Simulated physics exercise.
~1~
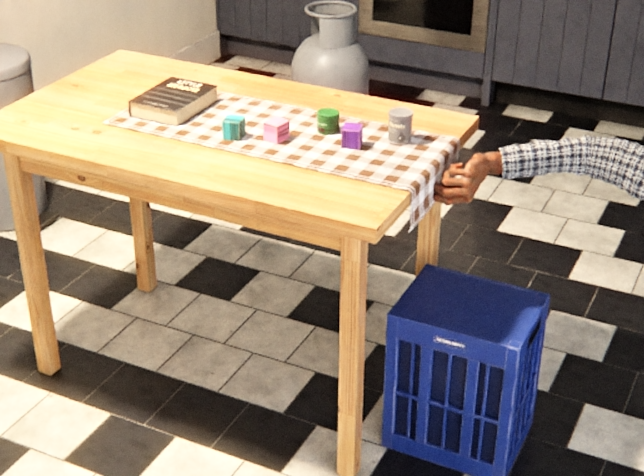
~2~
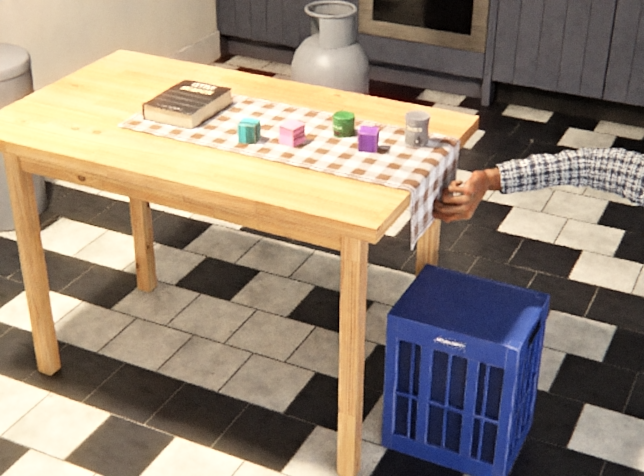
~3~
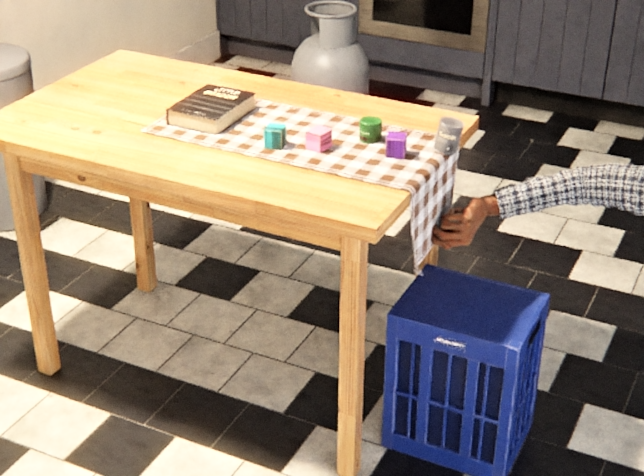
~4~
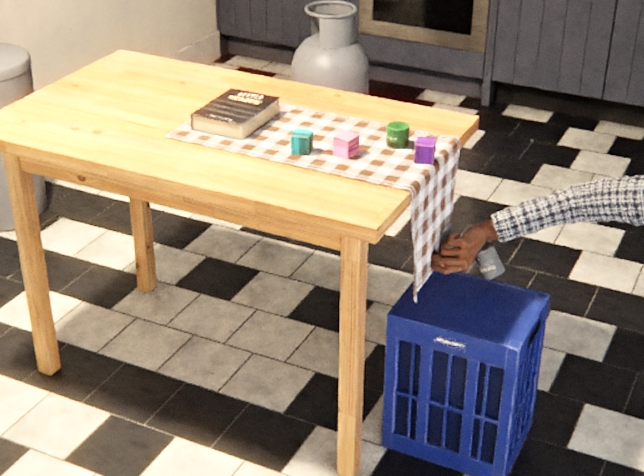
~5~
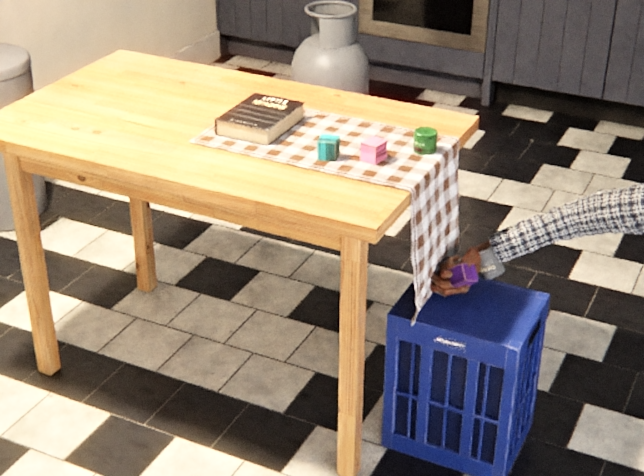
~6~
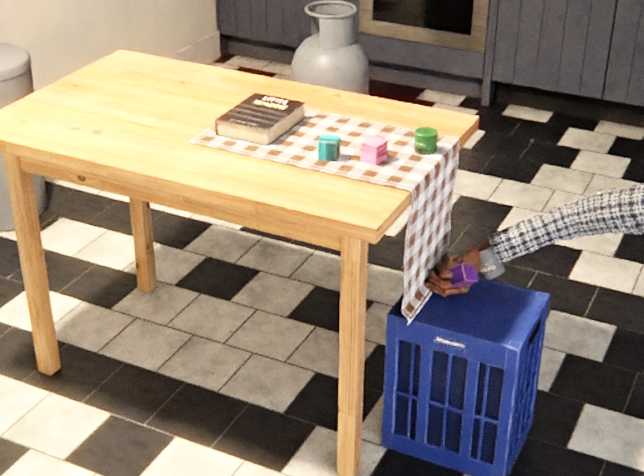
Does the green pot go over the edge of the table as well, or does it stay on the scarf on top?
The green pot stays on the scarf on top of the table. Only two things go over the edge, the grey can and then the purple cube.
